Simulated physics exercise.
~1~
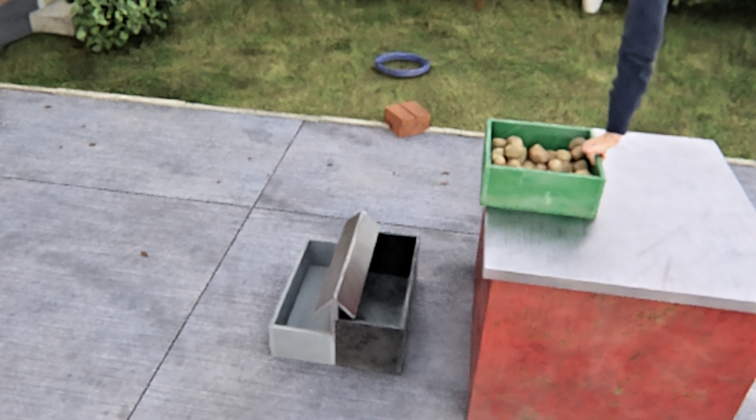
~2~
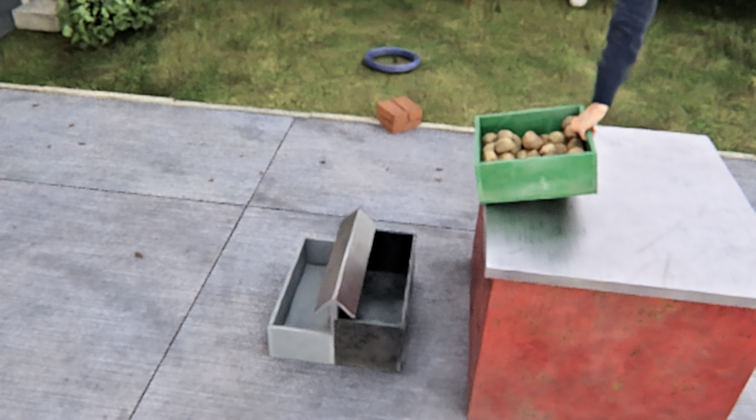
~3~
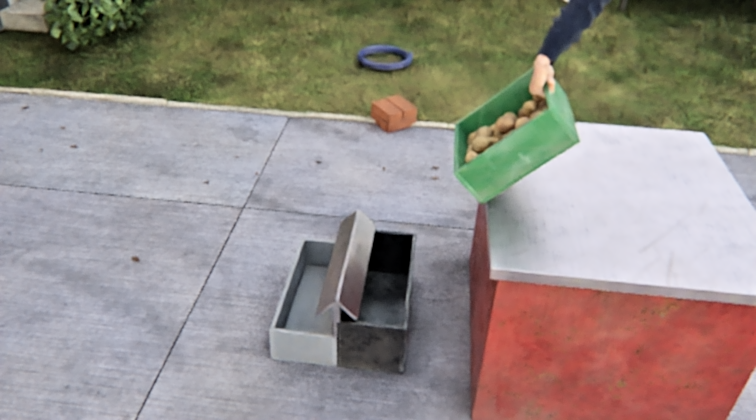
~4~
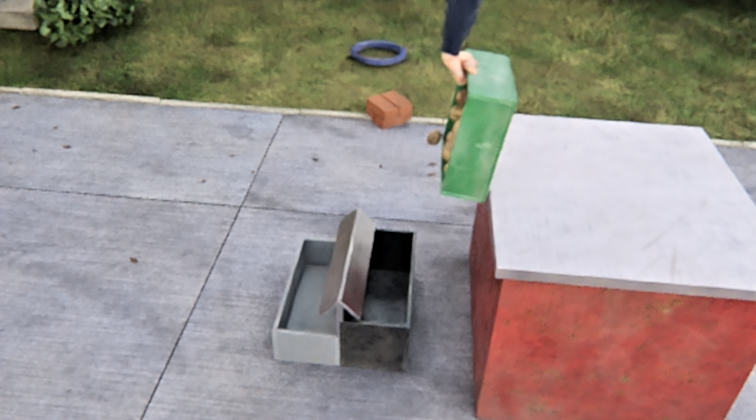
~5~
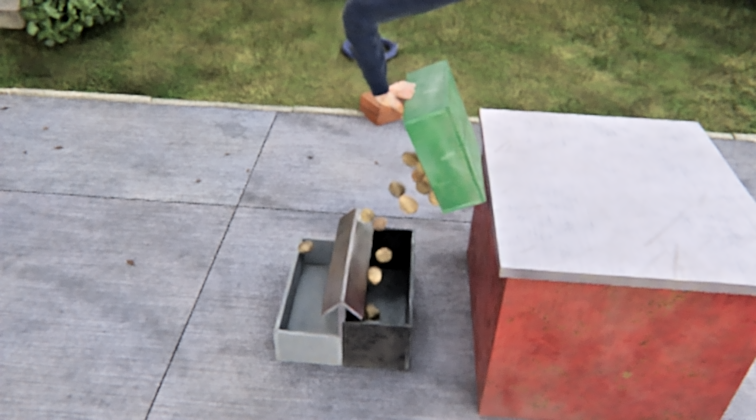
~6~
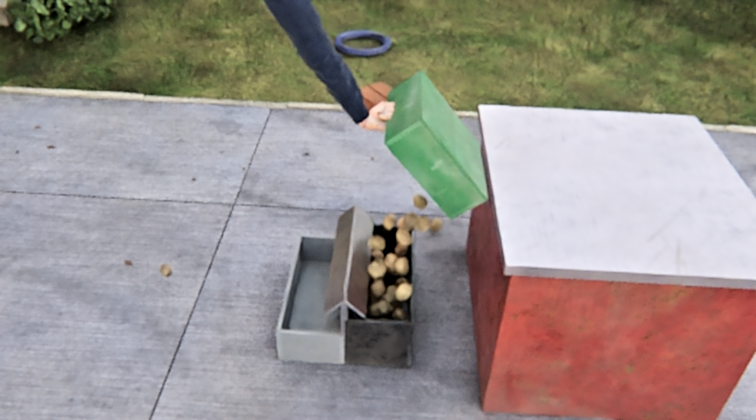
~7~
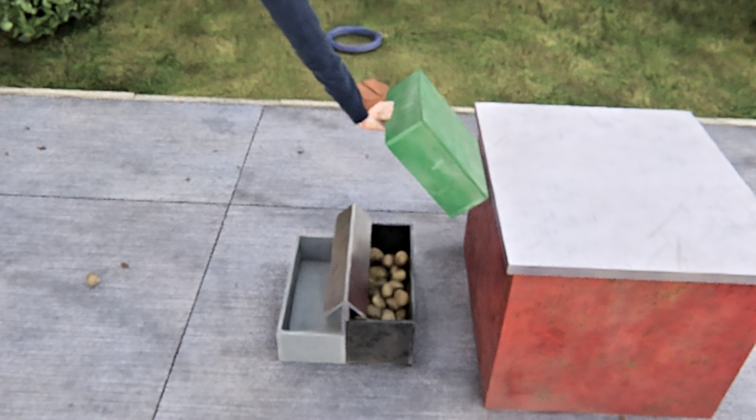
The footage shows a hand tipping a green tote of potatoes over the edge of a red bench with a pale top, spilling them toward two open bins divided by a peaked splitter. Nearly all land in the black bin, the grey trough stays empty, and one rolls away across the paving.
